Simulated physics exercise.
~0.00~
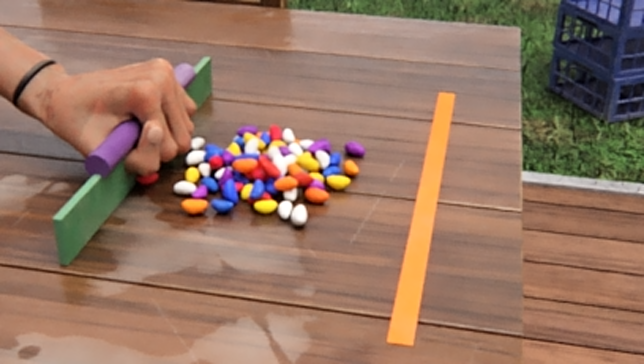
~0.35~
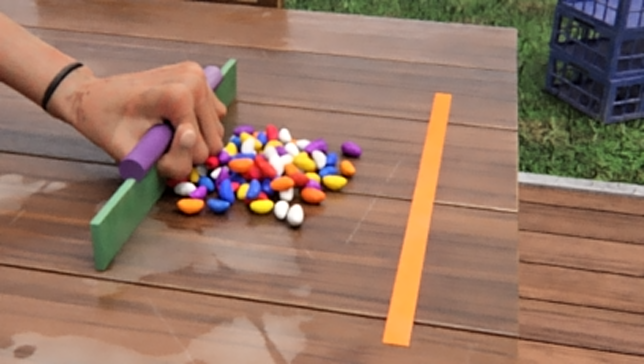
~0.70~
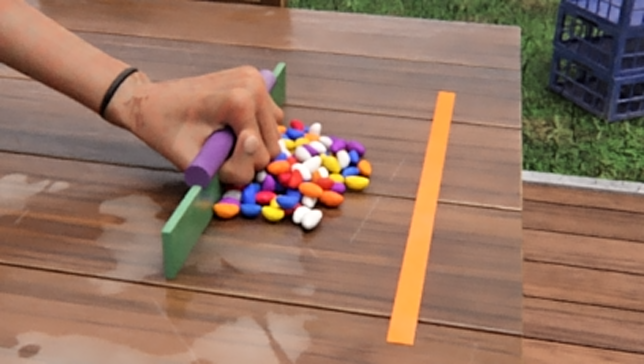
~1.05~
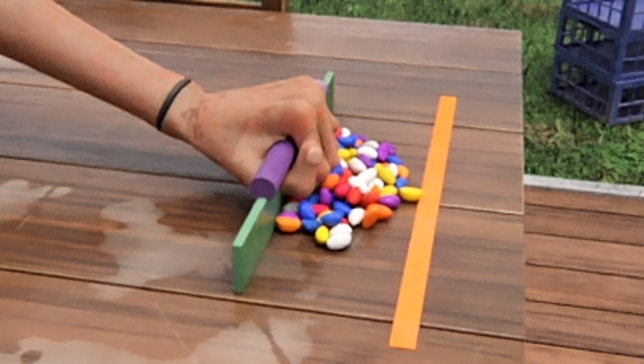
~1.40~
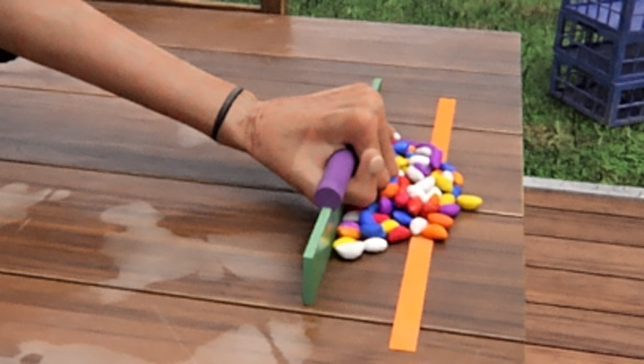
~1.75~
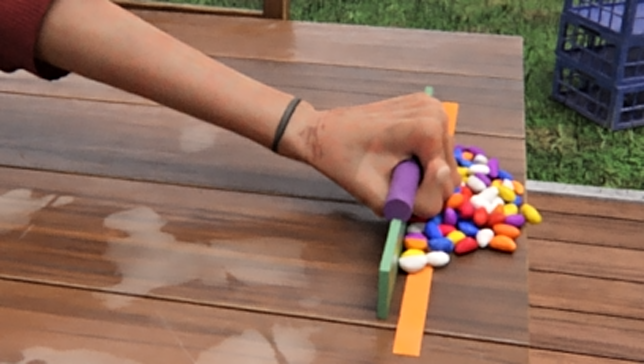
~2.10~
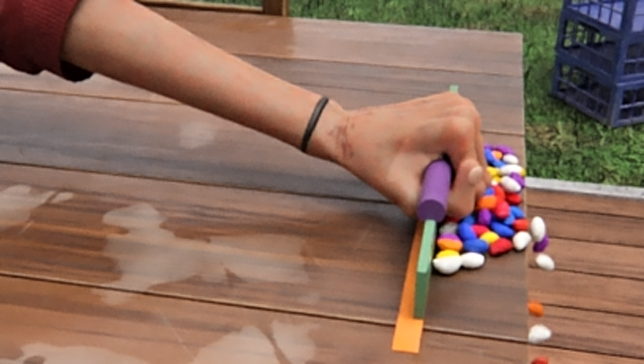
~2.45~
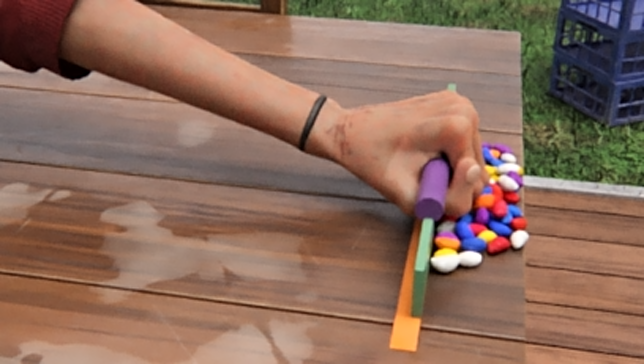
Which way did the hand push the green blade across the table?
The hand pushed the green blade to the right, toward the orange tape.
A heap of colourful pebble-like pieces was pushed right across a wet wooden table by a hand holding a green scraper with a purple handle. A few pieces dropped off the edge, and the scraper ended up stopped at the orange tape.
